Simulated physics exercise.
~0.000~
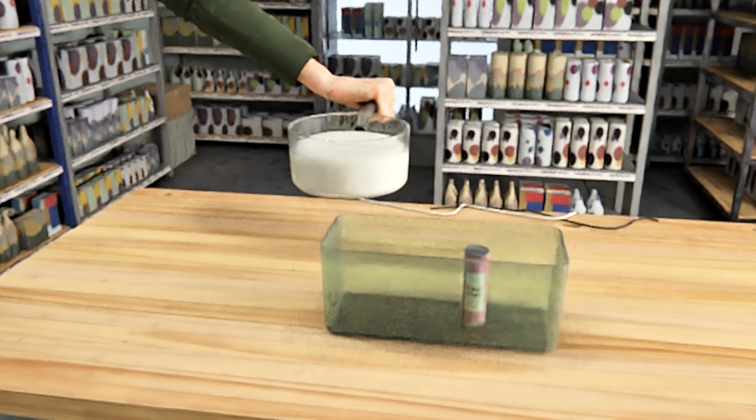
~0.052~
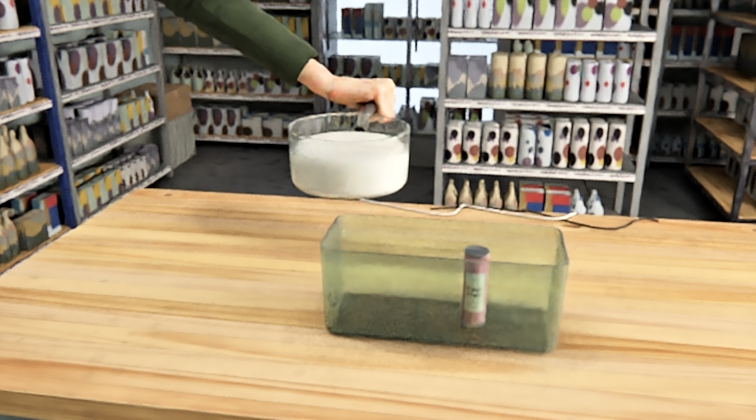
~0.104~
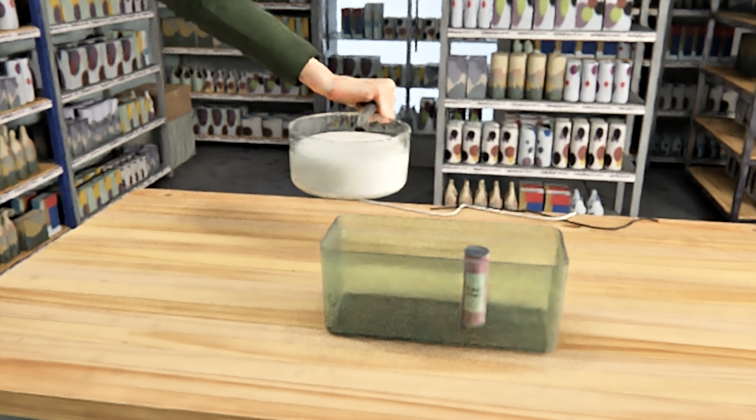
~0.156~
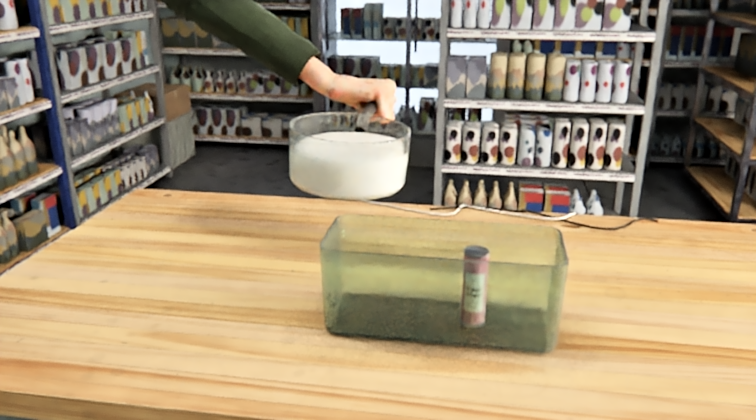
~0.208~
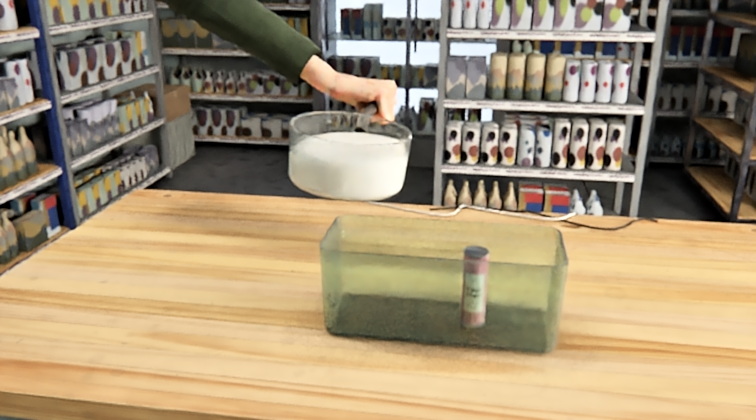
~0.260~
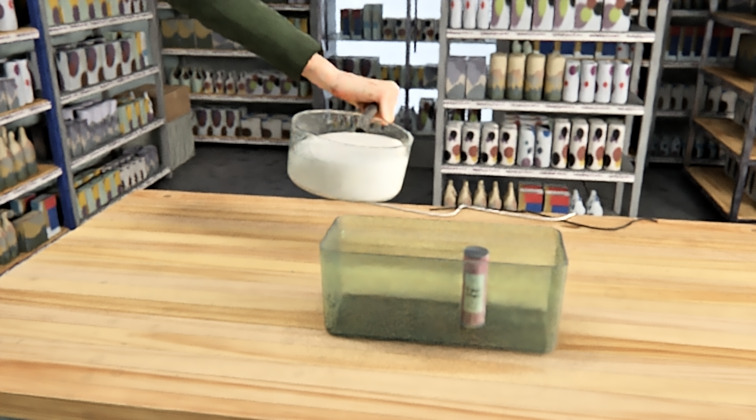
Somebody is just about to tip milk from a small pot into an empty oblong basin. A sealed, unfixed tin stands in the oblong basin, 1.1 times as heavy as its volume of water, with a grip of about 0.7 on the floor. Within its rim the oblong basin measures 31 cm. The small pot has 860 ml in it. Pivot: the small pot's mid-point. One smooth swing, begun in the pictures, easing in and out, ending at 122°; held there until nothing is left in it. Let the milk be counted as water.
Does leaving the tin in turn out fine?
Watch, it's going to keep its feet.
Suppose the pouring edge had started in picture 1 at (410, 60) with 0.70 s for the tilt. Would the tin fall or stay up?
After that, the tin overturns.
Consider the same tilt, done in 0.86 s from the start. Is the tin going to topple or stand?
With that tilt, the tin stays on its base.
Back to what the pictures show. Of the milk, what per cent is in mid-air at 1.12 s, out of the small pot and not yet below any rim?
4 per cent or so.
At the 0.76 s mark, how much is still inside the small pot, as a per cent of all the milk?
Roughly 56 per cent.
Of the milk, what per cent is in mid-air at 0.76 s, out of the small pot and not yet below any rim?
28 per cent.
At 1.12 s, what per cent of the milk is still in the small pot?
Around 6 in a hundred.
By 0.76 s the tilt is 67° and 56 per cent is still to pour; the tin stands where it began.
By 1.12 s the tilt is 109° and 6 per cent is still to pour; the tin stands where it began.
By 1.50 s the tilt is 122° and 0 per cent is still to pour; the tin stands where it began.
By 1.92 s the tilt is 122° and 0 per cent is still to pour; the tin stands where it began.
At rest the tin stands where it began.
